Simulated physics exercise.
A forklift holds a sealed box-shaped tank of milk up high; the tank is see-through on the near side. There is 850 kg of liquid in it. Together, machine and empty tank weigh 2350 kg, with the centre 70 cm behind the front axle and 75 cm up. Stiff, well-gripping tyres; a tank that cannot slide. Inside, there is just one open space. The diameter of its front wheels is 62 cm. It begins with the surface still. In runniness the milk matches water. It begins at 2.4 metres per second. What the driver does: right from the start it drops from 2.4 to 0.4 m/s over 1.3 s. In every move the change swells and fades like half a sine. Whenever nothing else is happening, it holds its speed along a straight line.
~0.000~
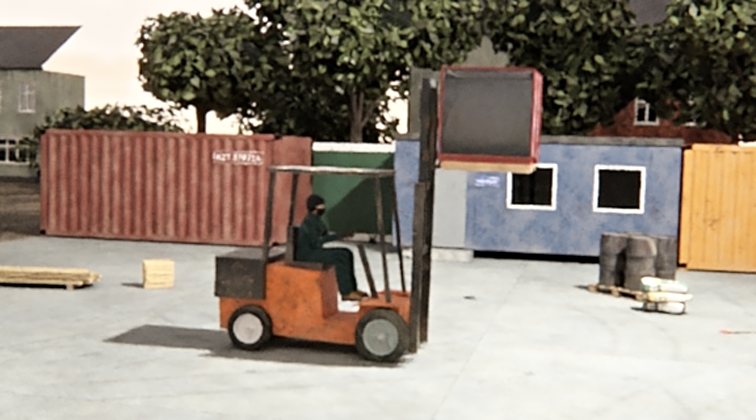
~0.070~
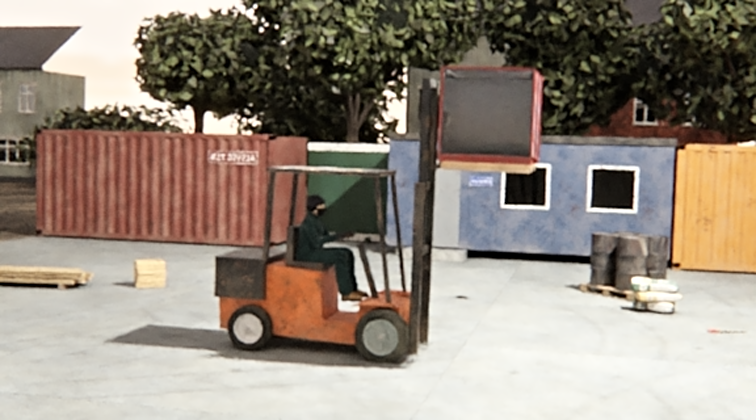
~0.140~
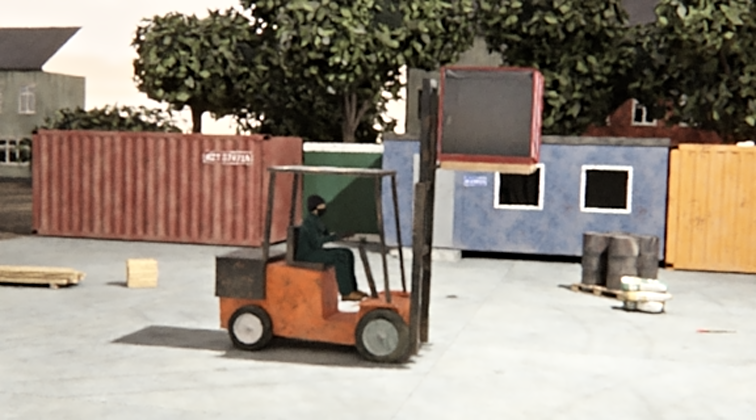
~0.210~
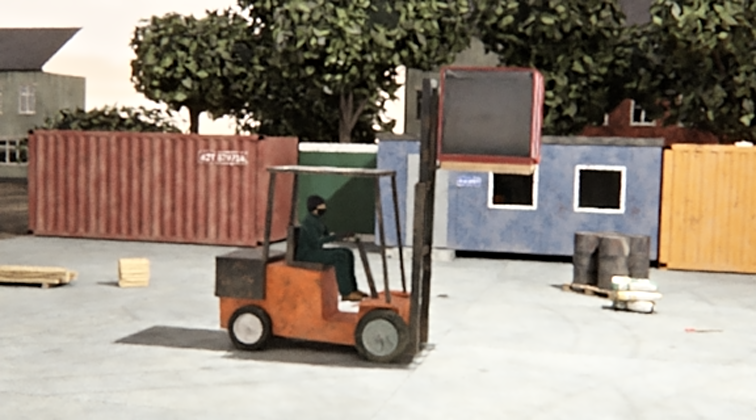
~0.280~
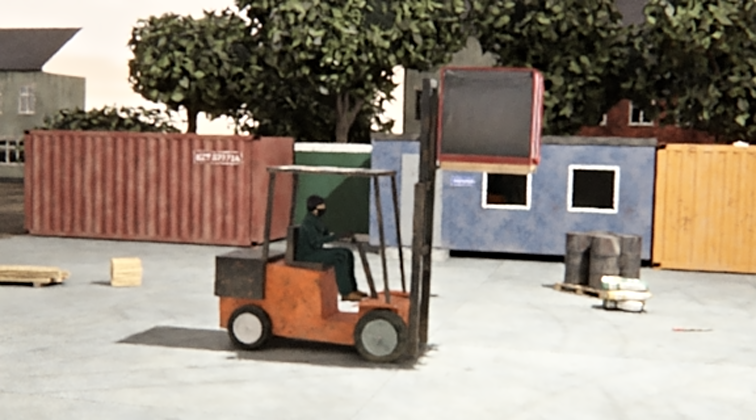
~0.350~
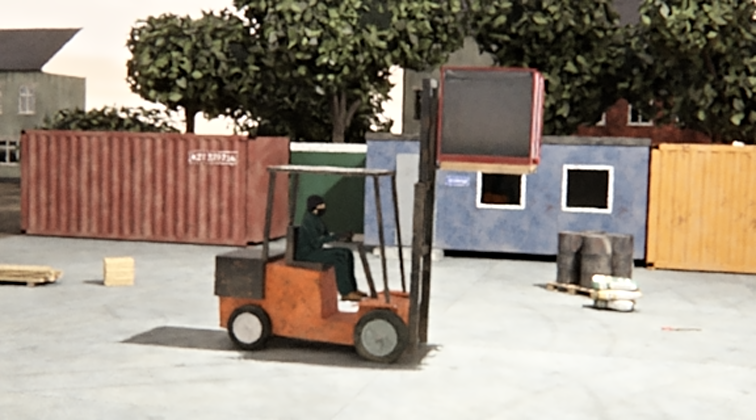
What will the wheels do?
Well, in the end it rolls over.
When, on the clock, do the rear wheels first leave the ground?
Close to 0.55 seconds on the clock.
Then, 0.55 s in, the lean is 1° nose down, the rear 2 cm in the air; the liquid stands 86 cm on the front, 71 cm on the back.
Then, 0.90 s in, the lean is 4° nose down, the rear 10 cm in the air; the liquid stands 88 cm on the front, 70 cm on the back.
Then, 1.45 s in, the lean is 13° nose down, the rear 35 cm in the air; the liquid stands 84 cm on the front, 73 cm on the back.
Then, 2.50 s in, it has passed 50° nose down and is going over.
